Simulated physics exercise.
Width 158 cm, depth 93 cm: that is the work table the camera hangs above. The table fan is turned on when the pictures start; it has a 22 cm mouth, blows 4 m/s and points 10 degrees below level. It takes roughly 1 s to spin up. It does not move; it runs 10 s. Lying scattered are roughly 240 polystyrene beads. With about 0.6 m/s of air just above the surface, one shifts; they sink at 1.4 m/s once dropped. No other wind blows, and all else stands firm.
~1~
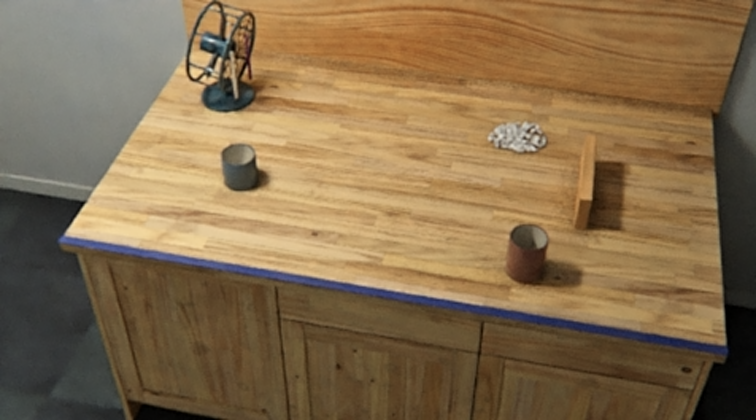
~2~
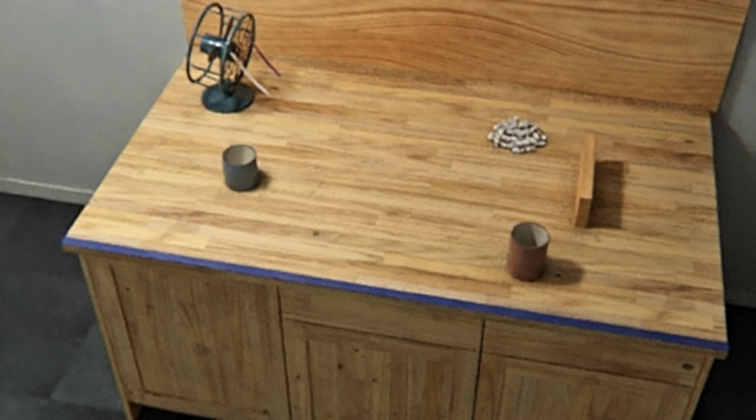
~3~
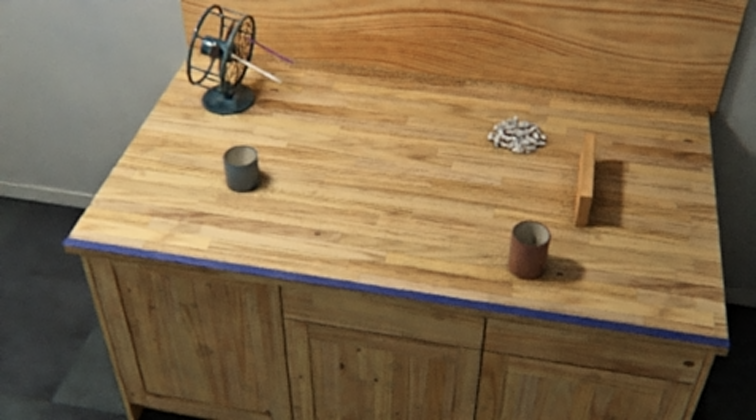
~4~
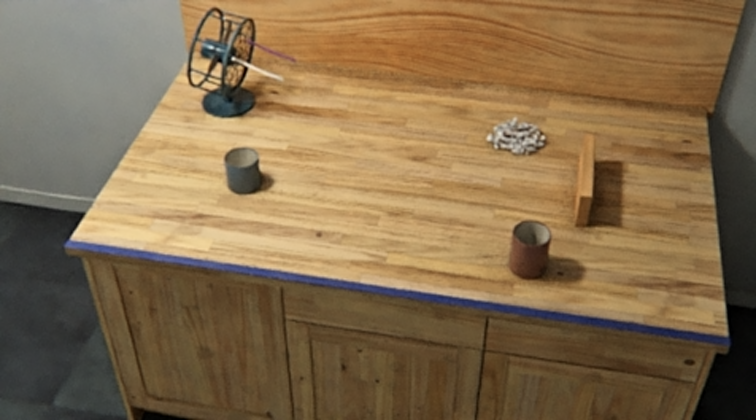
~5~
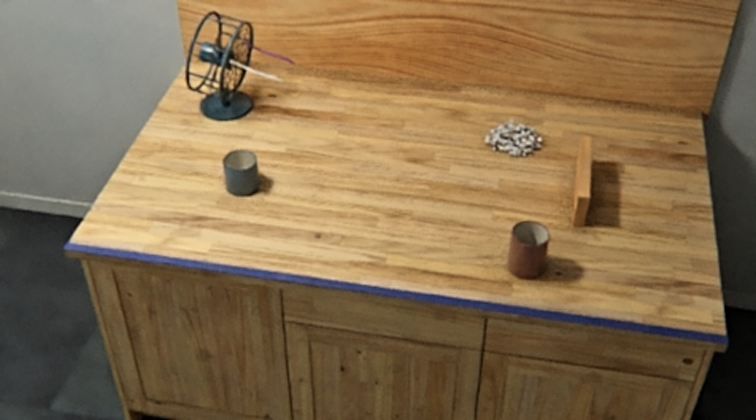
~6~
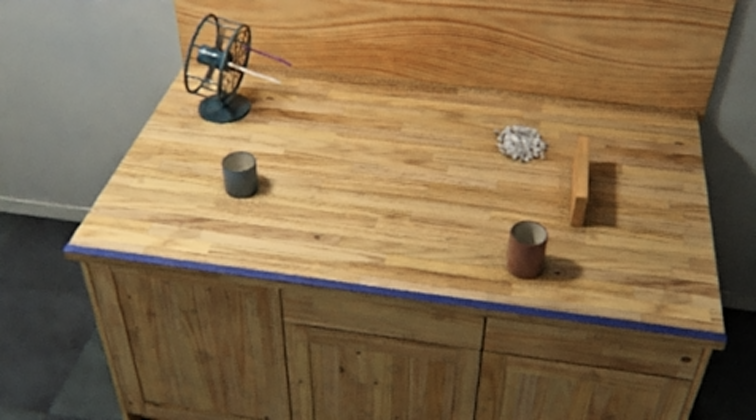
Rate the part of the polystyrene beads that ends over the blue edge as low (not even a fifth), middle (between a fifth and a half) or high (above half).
Low.
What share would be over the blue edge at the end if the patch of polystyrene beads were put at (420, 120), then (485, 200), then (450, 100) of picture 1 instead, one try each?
In turn about 10 %, 100 %, 0 %.
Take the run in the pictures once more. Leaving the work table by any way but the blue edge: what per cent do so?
It comes out at some 100 %.
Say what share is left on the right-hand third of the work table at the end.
Near 0 per cent at the end.
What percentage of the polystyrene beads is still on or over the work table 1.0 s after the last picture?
Around 5 %.
Then, 1.0 s after the last picture, 4 % are over the blue edge; 95 % have settled or left.
Then, 2.2 s after the last picture, 4 % are over the blue edge; 98 % have settled or left.
Then, 4.6 s after the last picture, 4 % are over the blue edge; 100 % have settled or left.
Then, 9.1 s after the last picture, at the end, 4 % are over the blue edge.
